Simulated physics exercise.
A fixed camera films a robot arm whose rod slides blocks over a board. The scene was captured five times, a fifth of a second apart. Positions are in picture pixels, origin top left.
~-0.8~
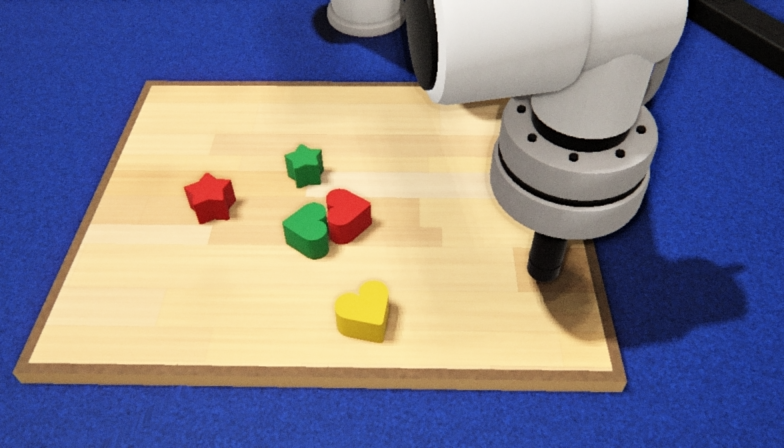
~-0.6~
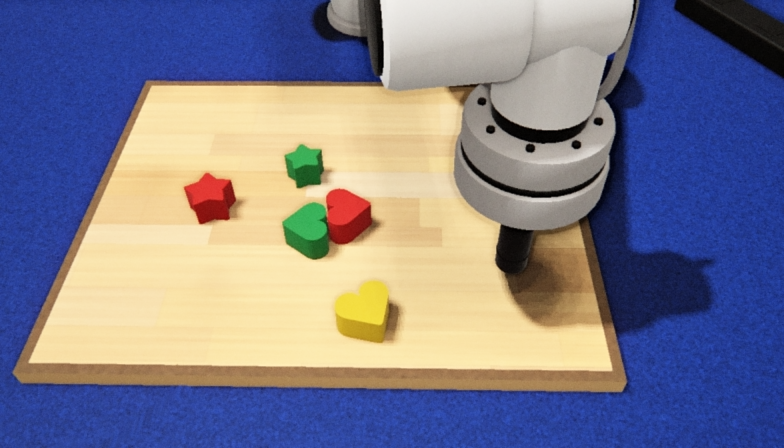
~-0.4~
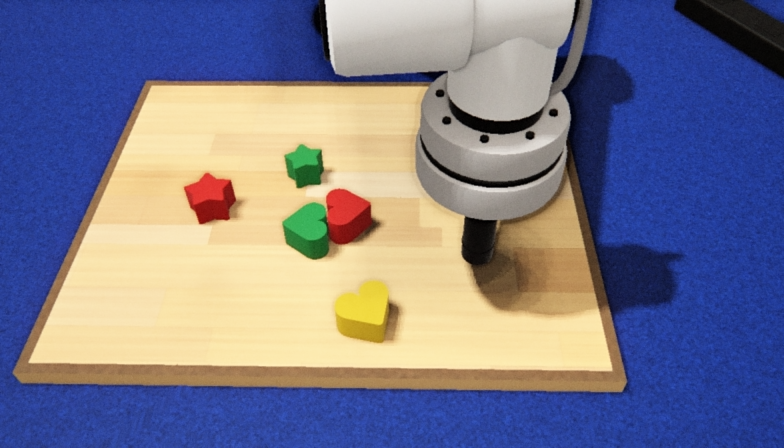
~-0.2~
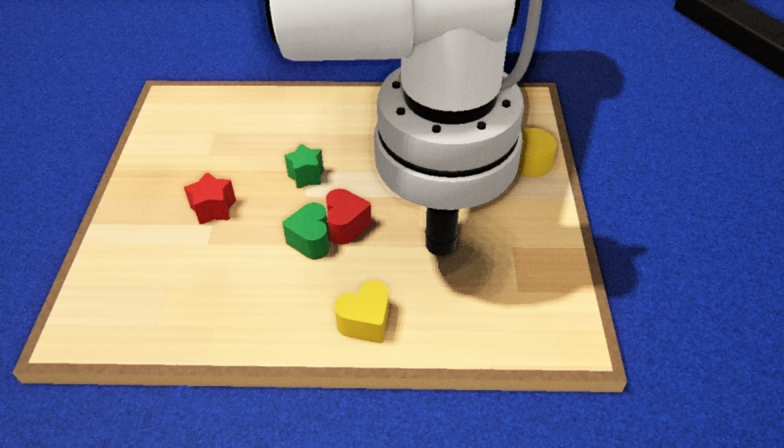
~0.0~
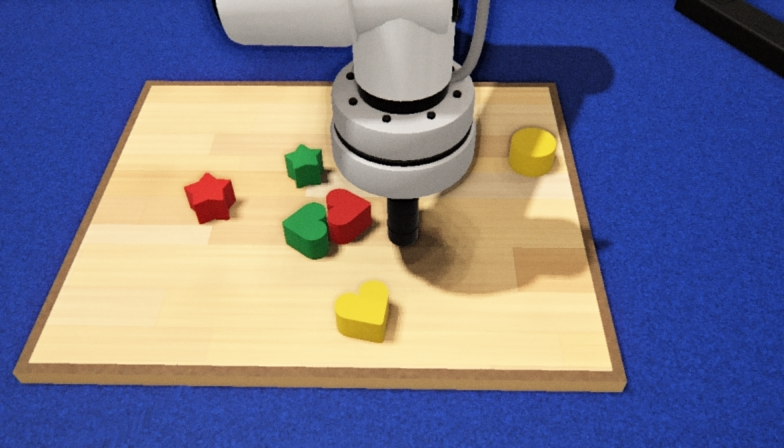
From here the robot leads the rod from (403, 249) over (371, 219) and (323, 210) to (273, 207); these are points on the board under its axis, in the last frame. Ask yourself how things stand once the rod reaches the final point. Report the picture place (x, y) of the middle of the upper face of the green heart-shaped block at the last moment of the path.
Its top centre is at about (286, 231).
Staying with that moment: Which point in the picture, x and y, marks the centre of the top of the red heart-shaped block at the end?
Around (260, 209).
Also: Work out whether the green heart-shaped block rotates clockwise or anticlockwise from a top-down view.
From above, it turns counterclockwise.
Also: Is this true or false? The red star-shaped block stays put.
Verdict: True.
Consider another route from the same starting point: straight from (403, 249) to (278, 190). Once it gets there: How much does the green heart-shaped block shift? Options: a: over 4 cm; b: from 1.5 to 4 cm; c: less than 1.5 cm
b: From 1.5 to 4 cm.
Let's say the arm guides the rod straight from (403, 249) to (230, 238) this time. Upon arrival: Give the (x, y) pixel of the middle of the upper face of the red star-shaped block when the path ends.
Pixel (195, 174).
The first path, step by step. One third of the way, rod (368, 206); green heart-shaped block (305, 222); red heart-shaped block (333, 201), turned 30° anticlockwise.
Two thirds of the way, rod (320, 198); green heart-shaped block (289, 230), turned 60° anticlockwise; red heart-shaped block (289, 202), turned 75° anticlockwise.
At the end, rod (271, 195); red star-shaped block still; green star-shaped block still; green heart-shaped block (286, 231), turned 75° anticlockwise; red heart-shaped block (260, 209), turned 120° anticlockwise.
